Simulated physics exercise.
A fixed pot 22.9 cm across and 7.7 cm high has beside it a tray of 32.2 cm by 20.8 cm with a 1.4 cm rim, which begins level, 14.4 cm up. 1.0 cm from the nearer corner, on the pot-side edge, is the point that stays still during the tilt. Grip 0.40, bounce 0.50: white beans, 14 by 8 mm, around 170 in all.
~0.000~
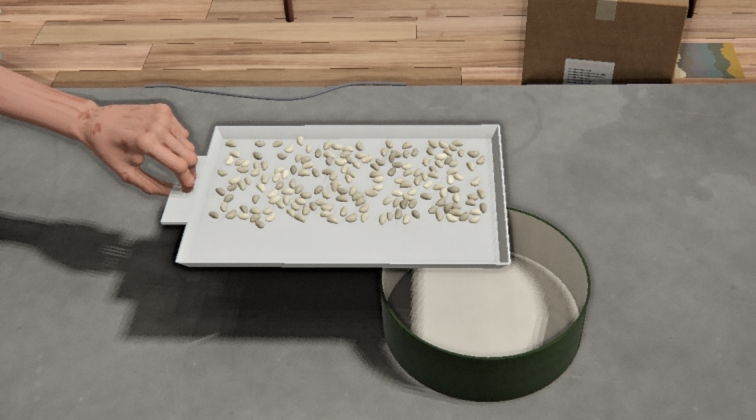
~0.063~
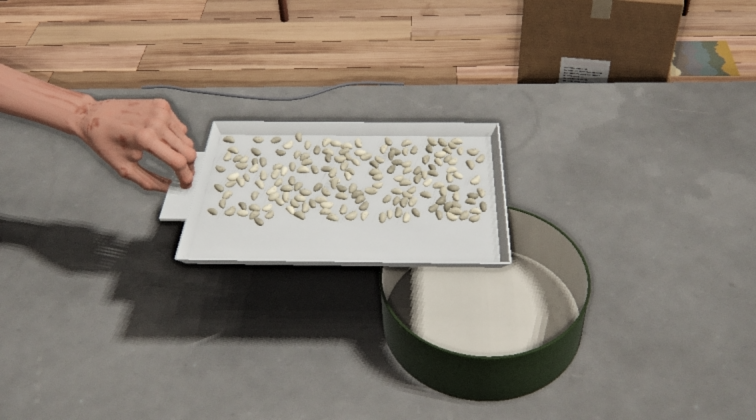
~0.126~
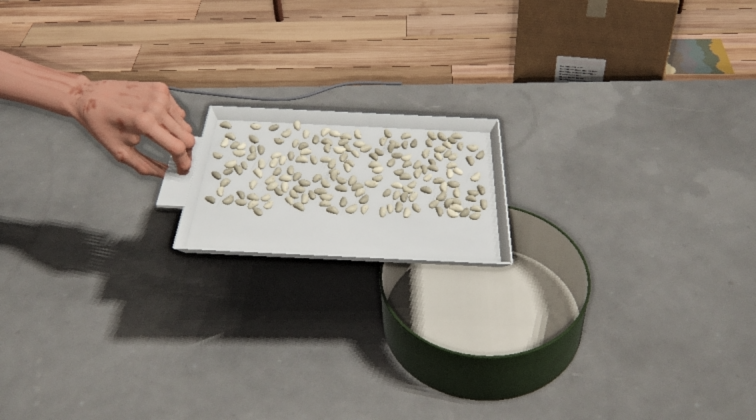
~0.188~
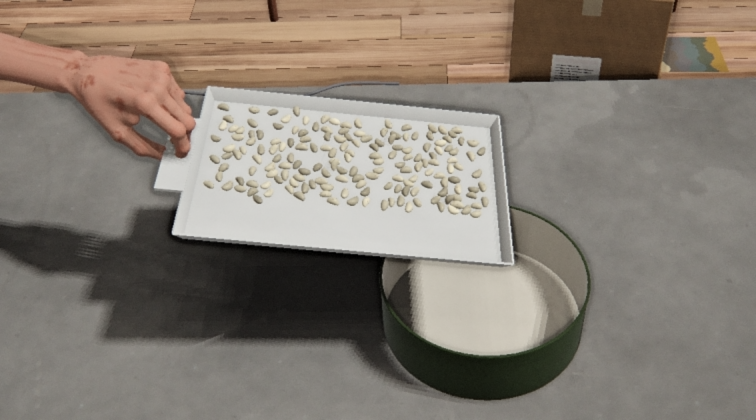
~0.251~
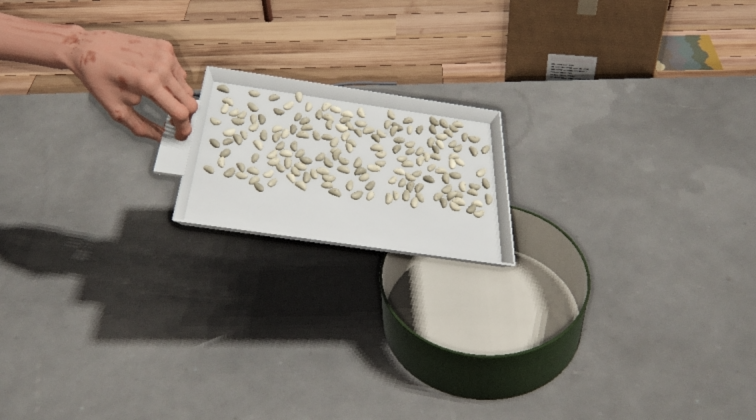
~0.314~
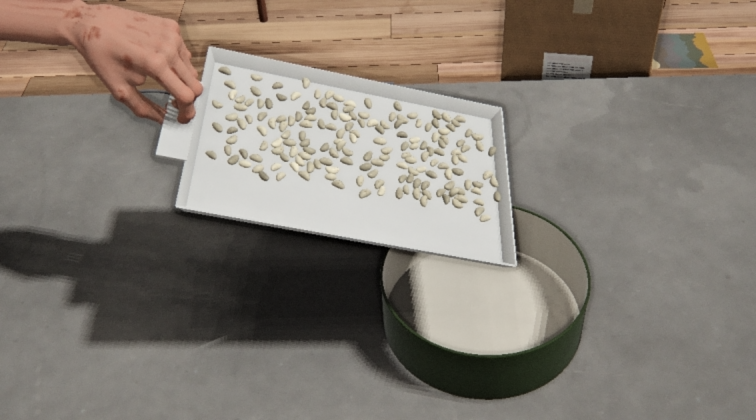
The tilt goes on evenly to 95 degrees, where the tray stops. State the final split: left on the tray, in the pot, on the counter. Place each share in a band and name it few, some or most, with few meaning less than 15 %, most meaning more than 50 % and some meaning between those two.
In the end: Left on the tray few, pot most, counter some.
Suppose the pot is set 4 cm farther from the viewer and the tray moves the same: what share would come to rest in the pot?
Result after the change: About 45 in a hundred.
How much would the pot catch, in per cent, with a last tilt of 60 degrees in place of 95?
Roughly 70 %.
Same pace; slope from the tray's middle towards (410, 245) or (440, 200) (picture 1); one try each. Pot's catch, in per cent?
70 and 60 %.
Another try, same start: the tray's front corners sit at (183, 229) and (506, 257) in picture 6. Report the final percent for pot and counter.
Pot 90; counter 10.
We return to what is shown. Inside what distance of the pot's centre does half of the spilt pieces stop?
Distance: Some 26 cm.
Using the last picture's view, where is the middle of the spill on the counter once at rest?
Around (668, 407).
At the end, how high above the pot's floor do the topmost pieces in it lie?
2.0 cm.
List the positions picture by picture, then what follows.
In the first picture, tray tilt 0 degrees, front corners at (185, 256) and (501, 258); middle of the pieces at (349, 179); pot at (484, 275).
In the second picture, tray tilt 1 degrees, front corners at (185, 253) and (502, 257); middle of the pieces at (348, 176).
In the third picture, tray tilt 5 degrees, front corners at (183, 242) and (503, 257), lowest corner right front; middle of the pieces at (348, 168).
In the fourth picture, tray tilt 10 degrees, front corners at (182, 228) and (505, 257), lowest corner right front; middle of the pieces at (348, 158).
In the fifth picture, tray tilt 14 degrees, front corners at (183, 214) and (506, 258), lowest corner right front; middle of the pieces at (350, 148).
In the sixth picture, tray tilt 19 degrees, front corners at (186, 201) and (508, 258), lowest corner right front; middle of the pieces at (353, 139); pot at (484, 273). The tray's pace is about 75 degrees a second.
After 0.80 s, tilt 55 degrees; the tray holds 70 %, the pot 5 %.
After 1.12 s, tilt 79 degrees; the tray holds 5 %, the pot 65 %.
After 1.54 s, tilt 95 degrees; the tray holds 0 %, the pot 75 %.
By 2.2 s all is still; tray 0 %, pot 75 %, counter 25 %.
